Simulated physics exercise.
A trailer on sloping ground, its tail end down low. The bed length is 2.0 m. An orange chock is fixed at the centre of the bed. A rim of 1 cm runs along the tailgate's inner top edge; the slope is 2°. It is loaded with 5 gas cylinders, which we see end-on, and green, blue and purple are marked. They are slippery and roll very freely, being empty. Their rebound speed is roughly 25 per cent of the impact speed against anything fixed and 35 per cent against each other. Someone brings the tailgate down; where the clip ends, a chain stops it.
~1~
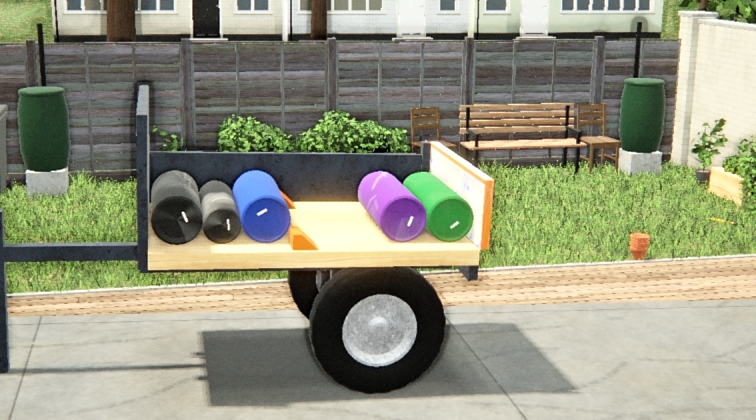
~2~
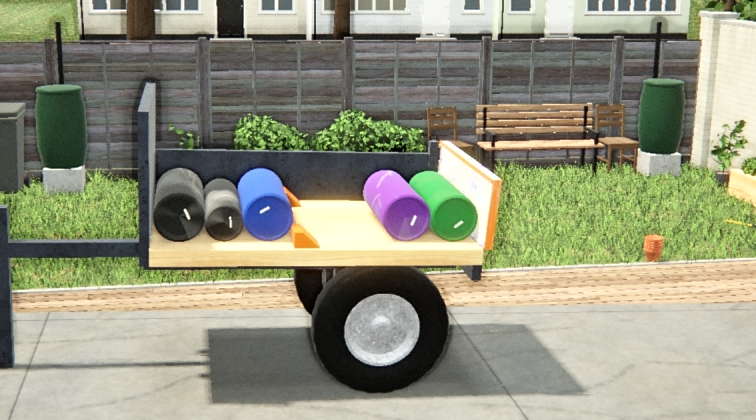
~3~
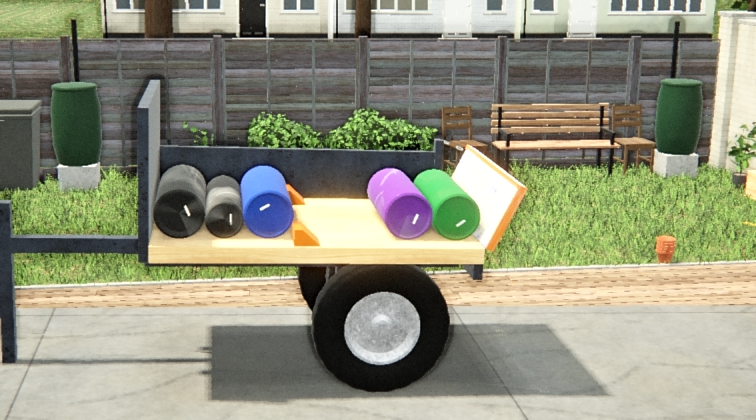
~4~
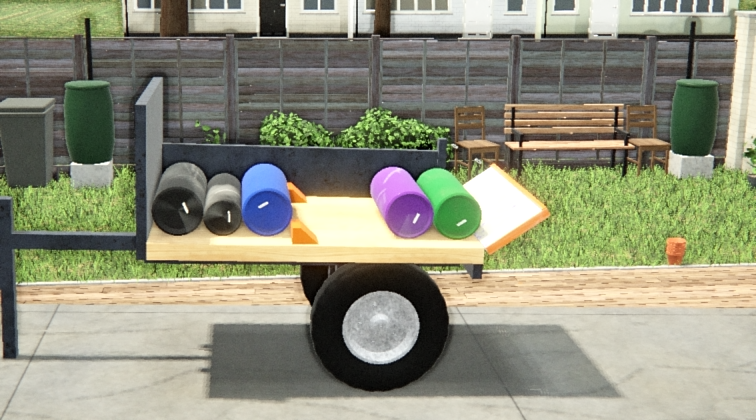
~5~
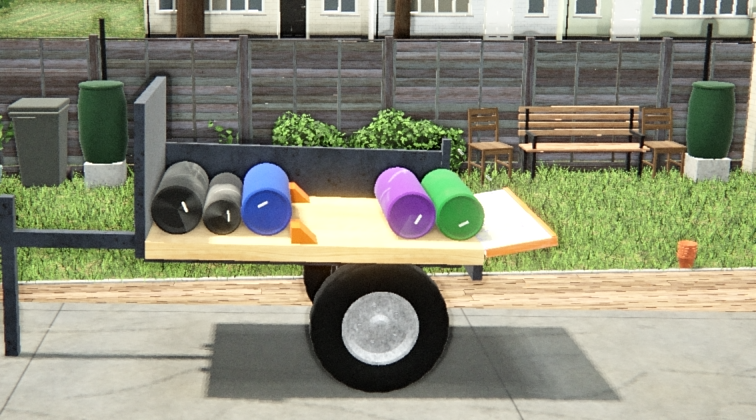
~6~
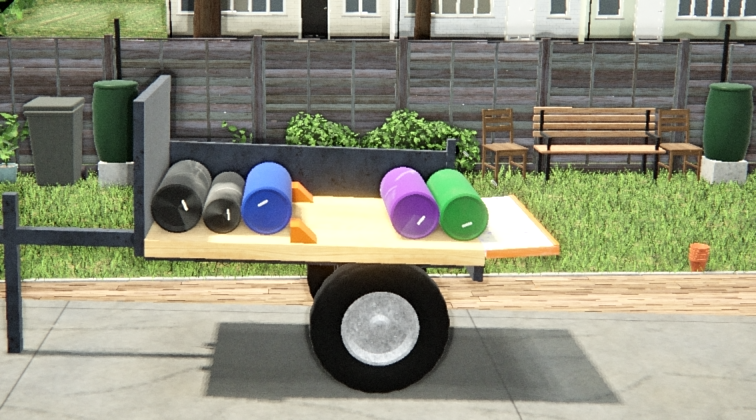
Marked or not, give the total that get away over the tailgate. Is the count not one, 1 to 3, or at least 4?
The count is not one.
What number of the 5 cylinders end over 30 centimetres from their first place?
The answer comes to 0.
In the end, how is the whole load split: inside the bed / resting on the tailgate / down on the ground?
Tally: 4; 1; 0.
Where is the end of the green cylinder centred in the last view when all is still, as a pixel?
I'd say somewhere close to (499, 218).
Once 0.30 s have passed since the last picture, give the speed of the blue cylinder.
Around 0.0 m/s.
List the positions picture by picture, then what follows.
Green (451, 220), blue (267, 221), purple (404, 220); gate 88° above level, tip at (489, 183); 5 of the 5 make up the bottom layer on the bed, in the first picture.
Green (455, 219), blue (269, 219), purple (408, 219); gate 84° above level, tip at (497, 183), in the second picture.
Green (457, 218), blue (269, 216), purple (409, 217); gate 63° above level, tip at (522, 189), in the third picture.
Green (459, 217), blue (268, 214), purple (410, 216); gate 33° above level, tip at (545, 213), in the fourth picture.
Green (461, 218), blue (267, 213), purple (412, 217); gate 9° above level, tip at (554, 241), in the fifth picture.
Green (465, 218), blue (267, 212), purple (416, 217); gate 3° above level, tip at (555, 250), in the sixth picture.
Then, 0.3 s past the sixth picture, green is on the bed, 5 cm short of the hinge, rolling right; blue is on the bed, 130 cm short of the hinge; purple is on the bed, 35 cm short of the hinge, rolling right; 0 out so far.
Then, 0.7 s past the sixth picture, green is on the bed, 5 cm short of the hinge, rolling right; purple is on the bed, 30 cm short of the hinge, rolling right; as before, blue; 0 out so far.
Then, 1.1 s past the sixth picture, green is on the gate, 5 cm past the hinge, rolling right; purple is on the bed, 25 cm short of the hinge, rolling right; as before, blue; 0 out so far.
Finally (1.6 s after the last picture), green is on the gate, 10 cm past the hinge; blue is on the bed, 130 cm short of the hinge; purple is on the bed, 20 cm short of the hinge; 0 out so far.
